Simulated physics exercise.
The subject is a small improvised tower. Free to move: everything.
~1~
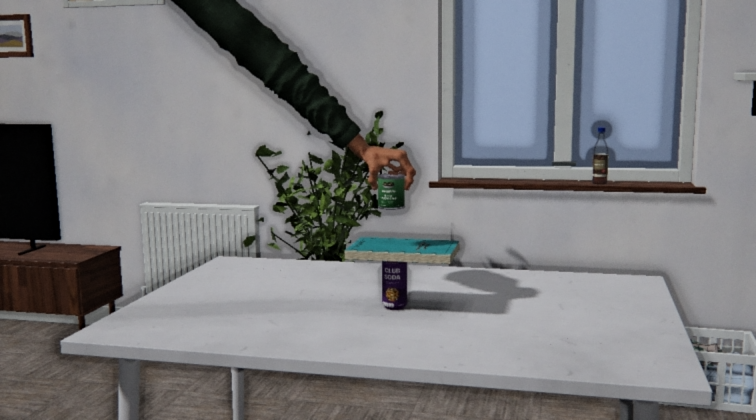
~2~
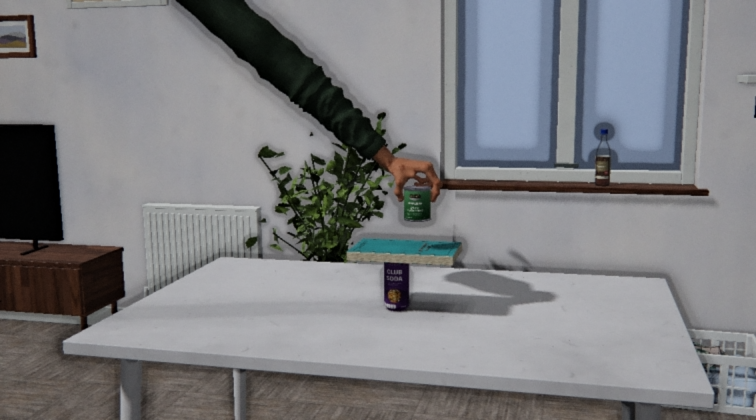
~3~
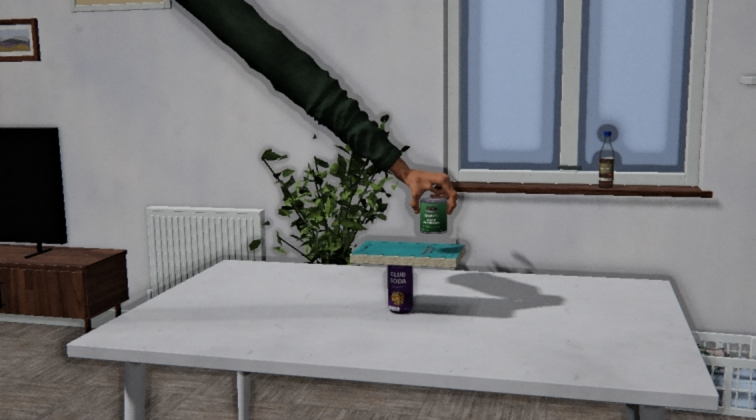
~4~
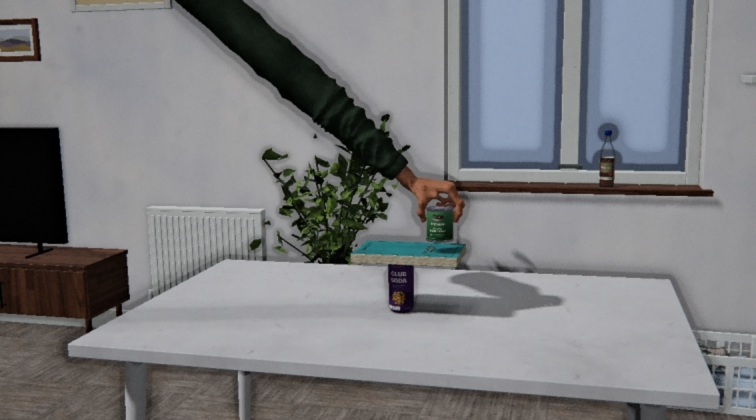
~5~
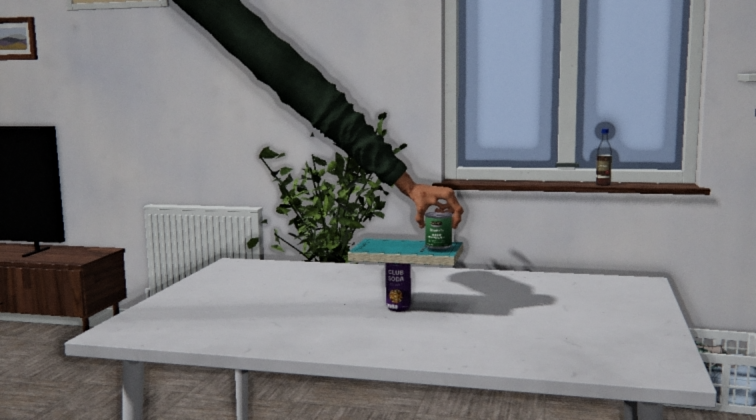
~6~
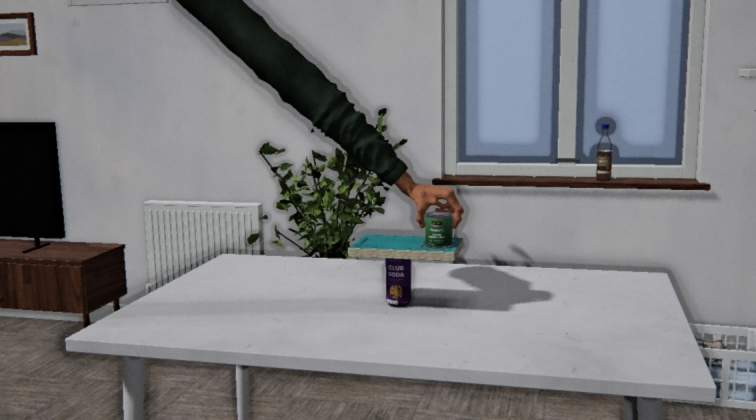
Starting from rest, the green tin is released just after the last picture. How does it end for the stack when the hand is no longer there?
The stack does not stay put.
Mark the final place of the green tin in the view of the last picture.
Near (465, 300).
Then, 0.30 s past the last view, green tin now fallen; turquoise book rocked 37° from its first pose.
Then, 0.40 s past the last view, turquoise book rocked 75° from its first pose.
Then, 0.60 s past the last view, turquoise book on its side.
Then, 0.80 s past the last view, turquoise book now fallen.
Finally, fallen, turquoise book and green tin; purple can still in place. Final places as the last picture's camera would see them, green tin near (465, 300). The stack comes apart.
